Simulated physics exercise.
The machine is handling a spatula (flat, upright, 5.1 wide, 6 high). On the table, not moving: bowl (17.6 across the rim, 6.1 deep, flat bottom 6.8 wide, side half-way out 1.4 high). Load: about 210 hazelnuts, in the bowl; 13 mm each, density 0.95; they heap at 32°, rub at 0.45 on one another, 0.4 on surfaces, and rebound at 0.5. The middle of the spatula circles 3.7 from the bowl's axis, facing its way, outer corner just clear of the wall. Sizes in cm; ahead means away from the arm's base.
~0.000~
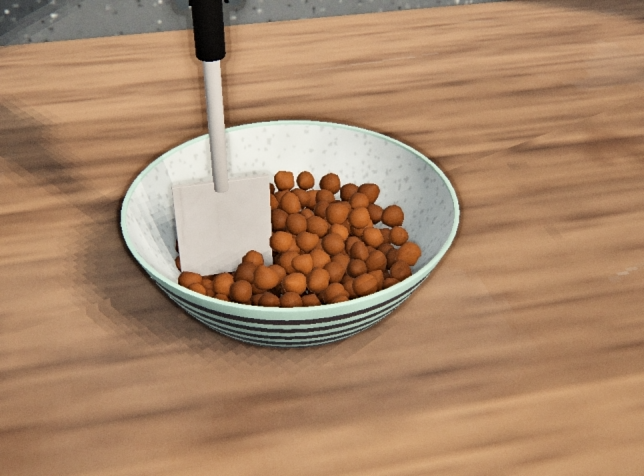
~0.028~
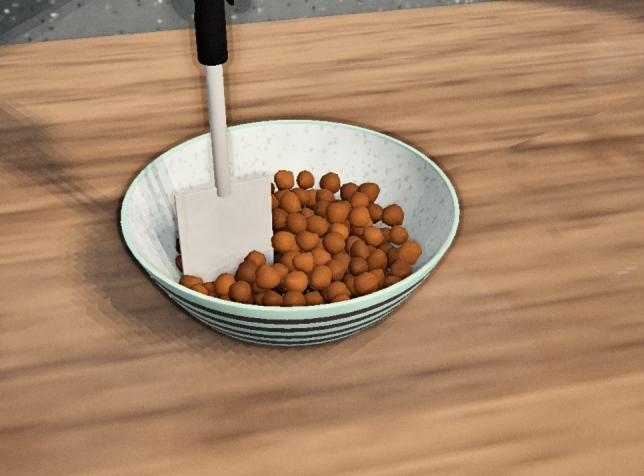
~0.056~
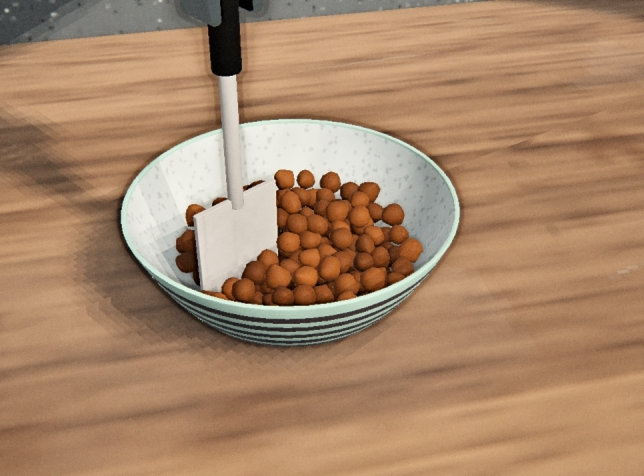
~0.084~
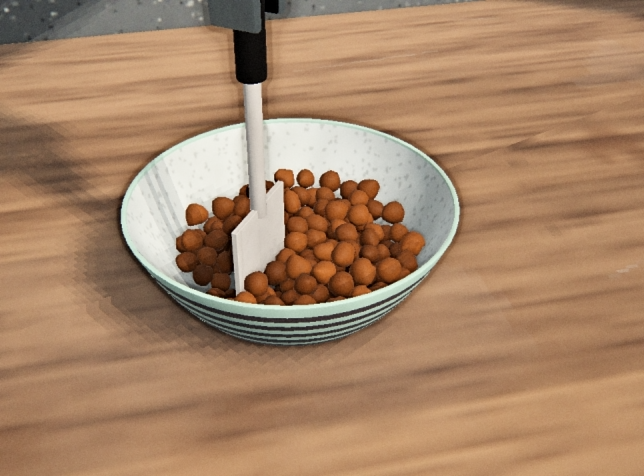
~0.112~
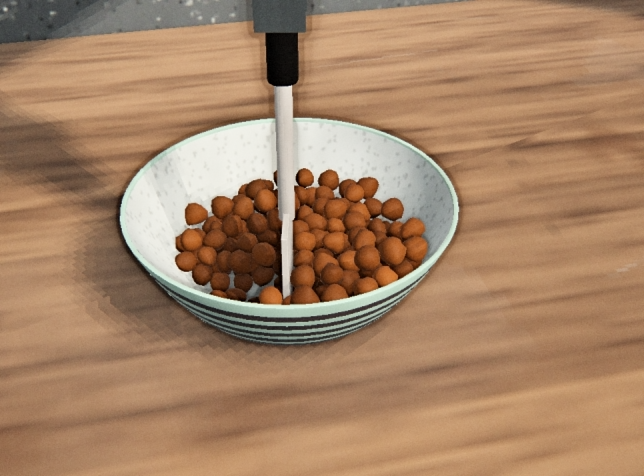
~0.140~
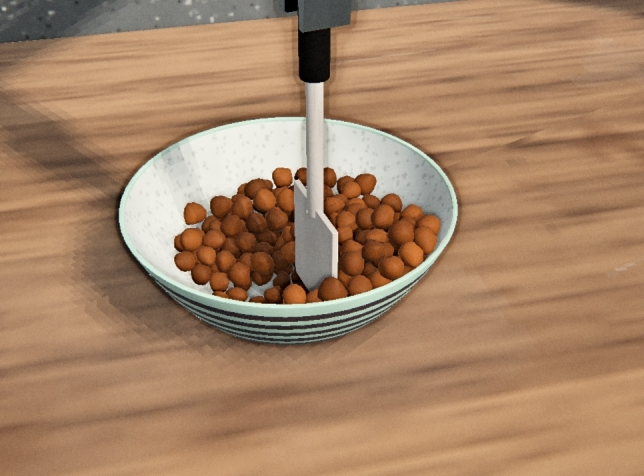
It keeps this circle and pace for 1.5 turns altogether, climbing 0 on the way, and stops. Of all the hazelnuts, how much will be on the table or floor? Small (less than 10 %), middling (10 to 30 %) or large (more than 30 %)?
A large share, more than 30 %, ends on the table or floor.
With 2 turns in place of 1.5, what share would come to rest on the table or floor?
Then about 45 per cent.
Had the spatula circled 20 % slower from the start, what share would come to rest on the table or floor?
It would be near 30 per cent.
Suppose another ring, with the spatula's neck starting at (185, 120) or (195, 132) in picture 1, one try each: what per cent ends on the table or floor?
Some 5 and 35 per cent.
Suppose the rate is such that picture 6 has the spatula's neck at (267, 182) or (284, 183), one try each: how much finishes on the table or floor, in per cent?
Some 15 and 25 per cent.
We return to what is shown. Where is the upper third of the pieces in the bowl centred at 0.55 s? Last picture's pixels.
At about (330, 285).
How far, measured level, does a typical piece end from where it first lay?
Some 11 cm.
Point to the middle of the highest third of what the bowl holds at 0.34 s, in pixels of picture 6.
Around (239, 157).
After 0.34 s, 269° round, highest piece 10 above the table; 175 in the bowl, 10 on the table or floor, 22 in flight or on the tool.
After 0.55 s, 79° round, highest piece 10 above the table; 137 in the bowl, 57 on the table or floor, 13 in flight or on the tool.
After 0.85 s, 180° round, highest piece 6 above the table; 125 in the bowl, 82 on the table or floor.
After 1.55 s, 180° round, highest piece 5 above the table; 125 in the bowl, 82 on the table or floor.
At rest, 125 in the bowl, 82 on the table or floor. That is 40 % on the table or floor.
